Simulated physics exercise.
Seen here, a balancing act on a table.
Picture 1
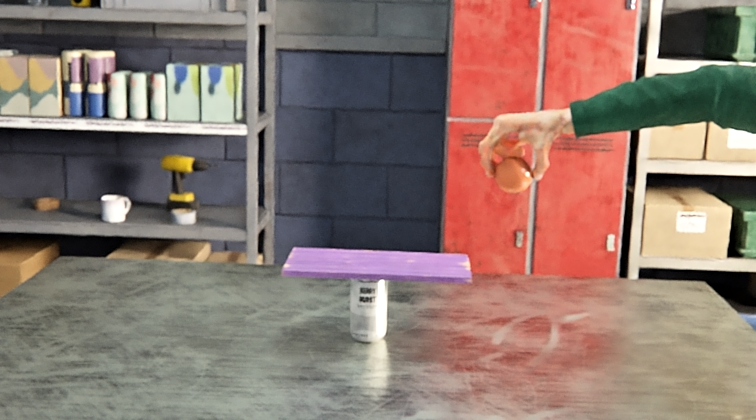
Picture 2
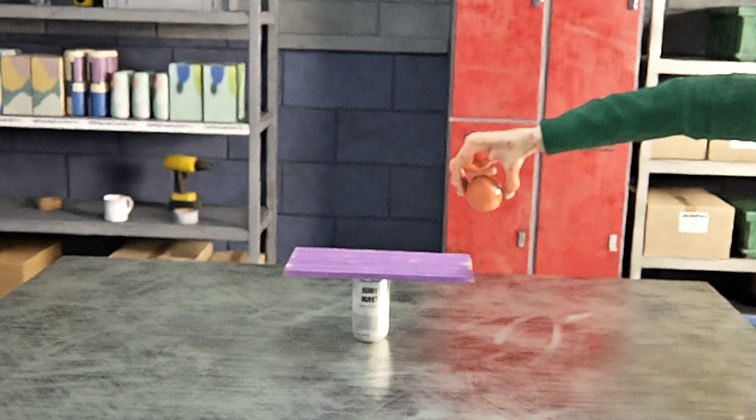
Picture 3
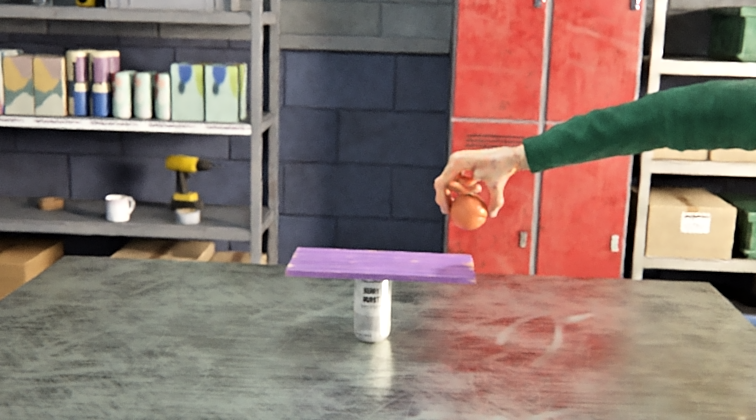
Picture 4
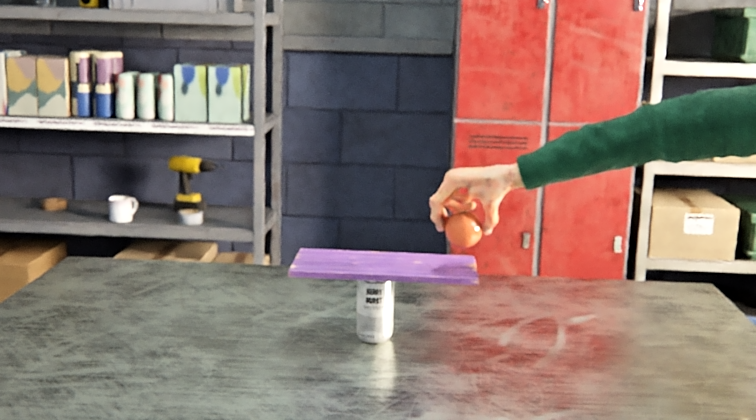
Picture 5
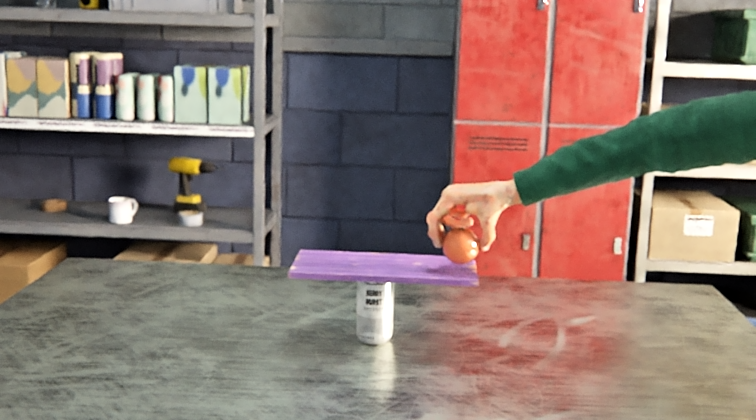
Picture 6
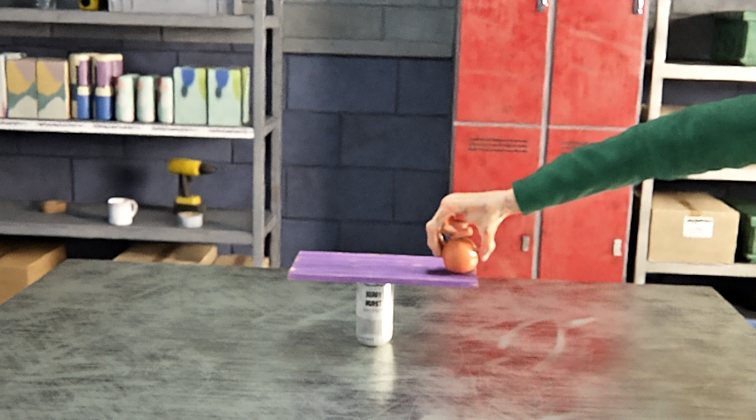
In a workshop with grey shelves and red lockers behind a dark, scuffed table, the view is straight on from the front and nearly still. A purple board lies across a white can on the tabletop, below a hand in a green sleeve holding an orange tomato at the right. The hand moves left and down, setting the tomato on the board's right end and staying around it.
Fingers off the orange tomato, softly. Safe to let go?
The stack gives way.
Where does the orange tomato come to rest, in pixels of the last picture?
Near (526, 340).
Then, 0.40 s later than the last frame, orange tomato now fallen; purple board tilted by 42°.
Then, 0.60 s later than the last frame, purple board now fallen; white can moved a little.
When it is over, fallen, purple board and orange tomato; moved from the start, white can. End places, in pixels of the last picture, orange tomato near (526, 341). The stack loses its balance.
